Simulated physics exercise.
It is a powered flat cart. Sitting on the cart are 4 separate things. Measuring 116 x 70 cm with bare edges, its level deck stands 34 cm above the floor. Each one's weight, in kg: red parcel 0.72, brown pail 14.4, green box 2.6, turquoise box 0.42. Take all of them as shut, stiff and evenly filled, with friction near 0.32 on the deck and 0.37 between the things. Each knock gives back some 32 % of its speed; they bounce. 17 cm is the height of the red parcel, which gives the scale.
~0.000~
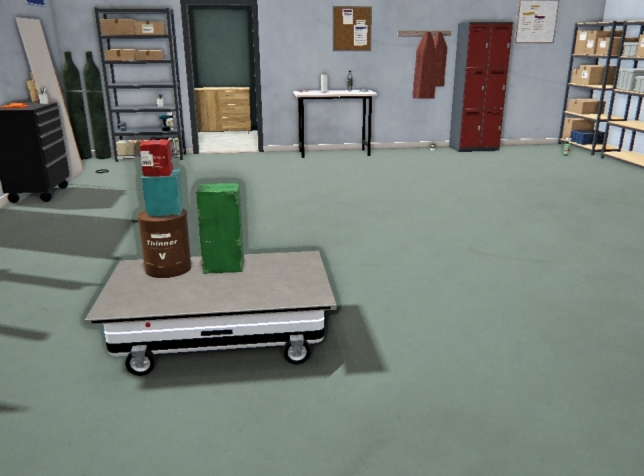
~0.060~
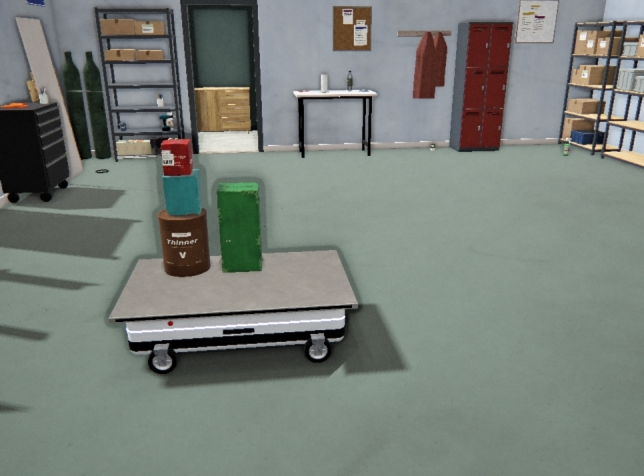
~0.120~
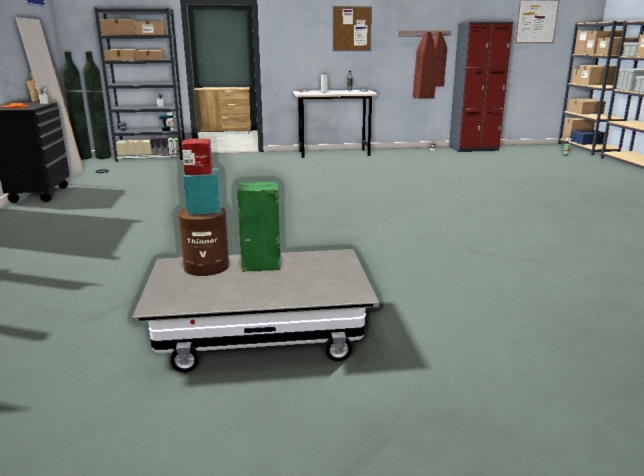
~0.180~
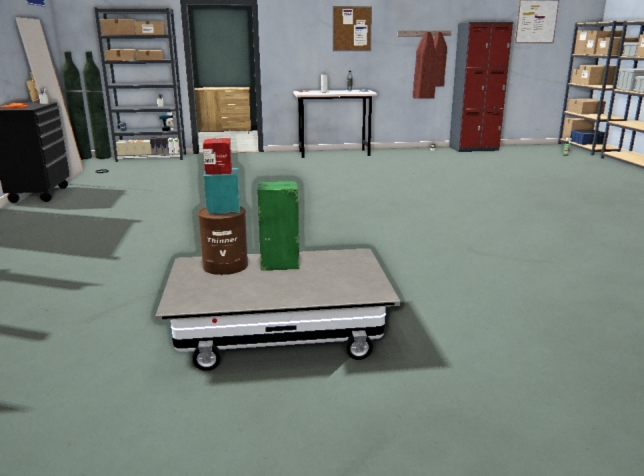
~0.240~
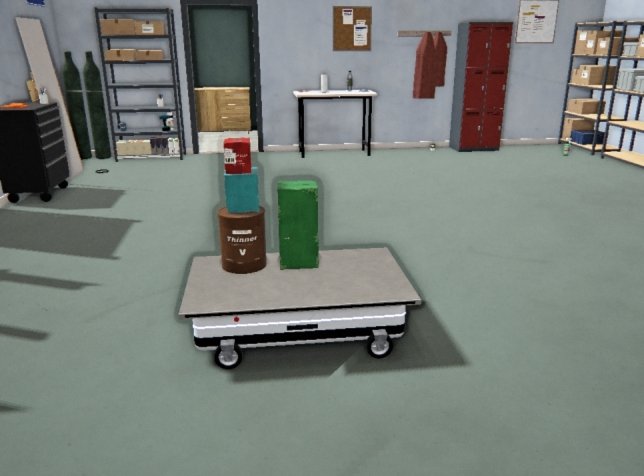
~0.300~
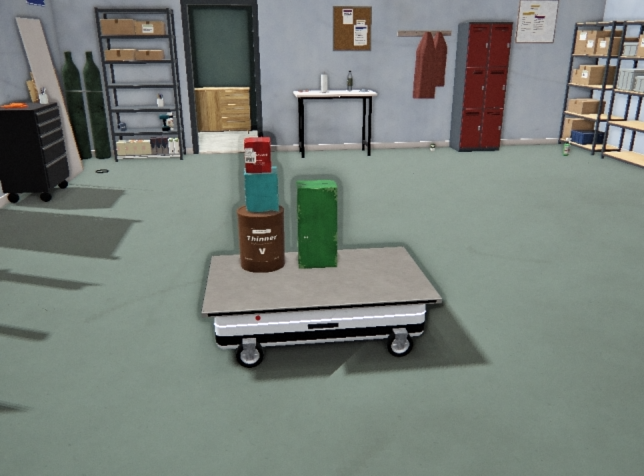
A flat cart stands on the grey-green floor of a workshop, seen from slightly above, with shelves, a table and red lockers along the far wall. On its grey deck, a red parcel tops a turquoise box on a brown pail at the left, beside a tall green box. The cart rolls steadily rightward a modest distance, its load riding along unshifted, while the camera stays still.
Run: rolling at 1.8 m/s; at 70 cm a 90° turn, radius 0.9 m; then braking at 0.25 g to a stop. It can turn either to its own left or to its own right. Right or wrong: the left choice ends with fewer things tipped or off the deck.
Right.
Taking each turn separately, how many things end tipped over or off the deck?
Going left: 1; going right: 4.
Turning left. At 0.90 s, 162 cm covered, turned 49°; red parcel moved 5 cm near (393, 142); brown pail moved 4 cm near (393, 216); green box moved 30 cm.
After 1.30 s, 234 cm covered, turned 89°; green box now off the deck; red parcel moved 8 cm near (393, 128); brown pail moved 6 cm near (392, 191).
In the end (2.5 s), off the deck, green box; the other 3 under 10 cm from the start. At the end, from the last picture's camera, red parcel near (371, 115), brown pail near (372, 170).
Turning right instead, red parcel, brown pail, green box and turquoise box tipped over or off the deck, 4 of 4 in all.
